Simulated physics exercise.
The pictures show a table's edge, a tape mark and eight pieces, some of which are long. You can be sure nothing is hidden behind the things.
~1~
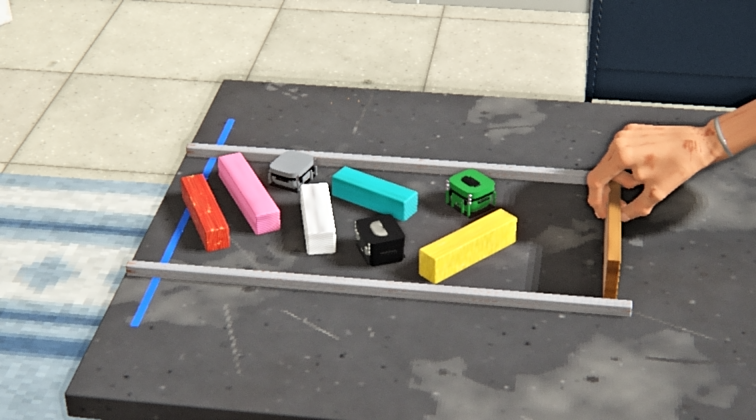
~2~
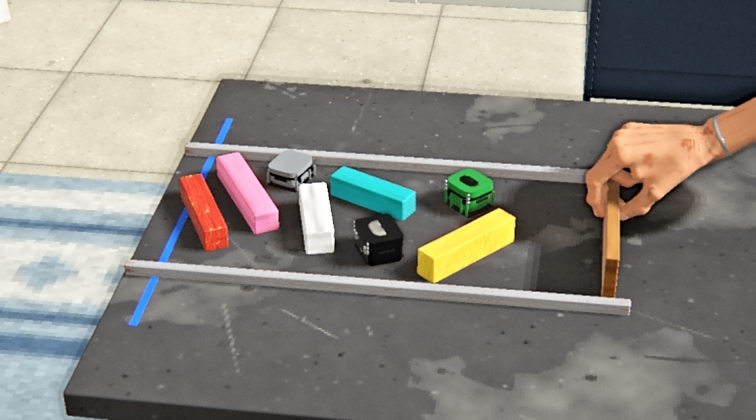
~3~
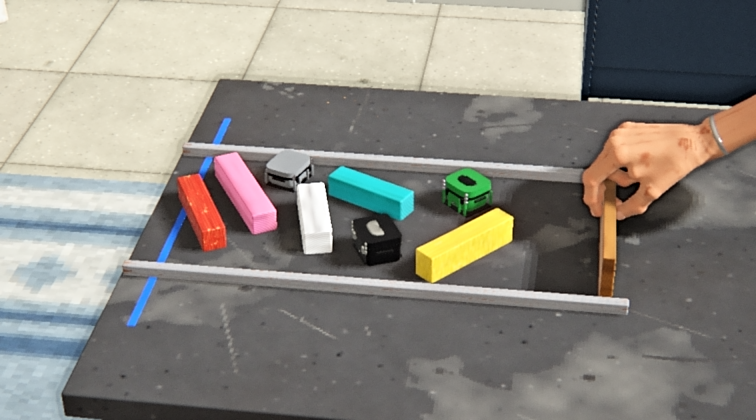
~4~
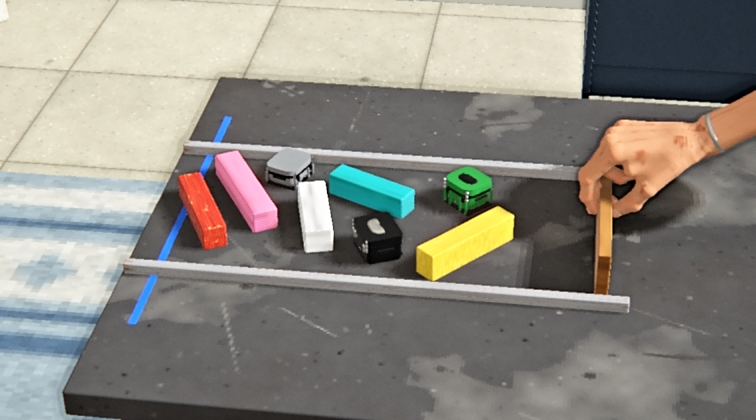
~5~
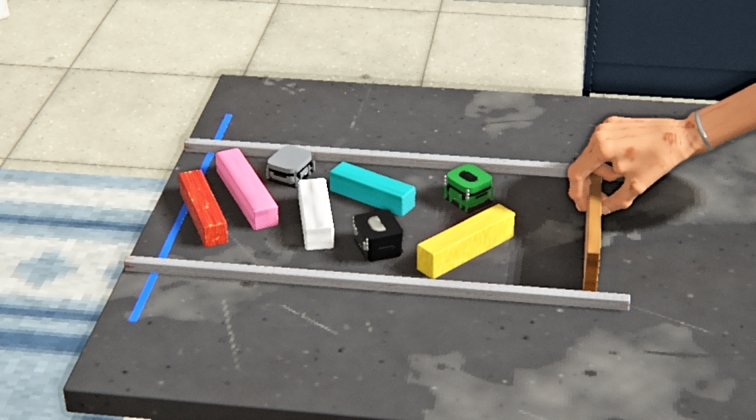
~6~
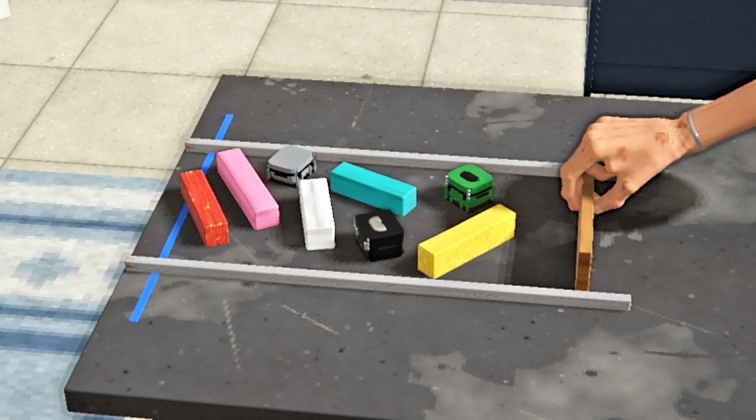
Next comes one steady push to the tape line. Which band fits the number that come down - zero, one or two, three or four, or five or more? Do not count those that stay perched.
Dropped: Five or more.
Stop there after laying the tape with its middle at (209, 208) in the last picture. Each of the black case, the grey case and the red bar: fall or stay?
The black case remains up, the grey case drops off, the red bar tumbles off.
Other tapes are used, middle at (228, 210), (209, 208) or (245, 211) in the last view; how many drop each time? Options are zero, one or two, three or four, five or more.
In that order: Three to four; either three or four; either one or two.
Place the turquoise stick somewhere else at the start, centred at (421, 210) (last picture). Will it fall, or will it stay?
It topples off.
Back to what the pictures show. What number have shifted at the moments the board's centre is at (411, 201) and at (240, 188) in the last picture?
Respectively 4 and 8.
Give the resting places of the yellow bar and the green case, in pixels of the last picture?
Final pixels, roughly: (163, 220) for the first, (188, 159) for the other.
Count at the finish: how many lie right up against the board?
Count: 2.
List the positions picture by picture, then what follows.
Red bar (205, 212); pink stick (248, 193); grey case (293, 172); board (612, 221); tape (188, 211), in the first frame.
Pink stick (247, 192); turquoise stick (373, 193), in the second frame.
Grey case (289, 171); black case (377, 241), in the third frame.
Red bar (202, 210); board (603, 217), in the fourth frame.
Pink stick (246, 188); green case (469, 188), in the fifth frame.
Red bar (204, 208); pink stick (247, 188); grey case (291, 167); board (586, 213); tape (187, 207), in the sixth frame.
Early on, none off yet; red bar at rest near (204, 208); pink stick at rest near (247, 188); grey case at rest near (291, 167).
A while later, none off yet; red bar travelled a little near (187, 209); pink stick travelled a little near (219, 187); grey case travelled about its own width near (255, 159).
Finally, the number that fall off is five or more; lost, black case, turquoise stick, white stick, grey case, pink stick and red bar.
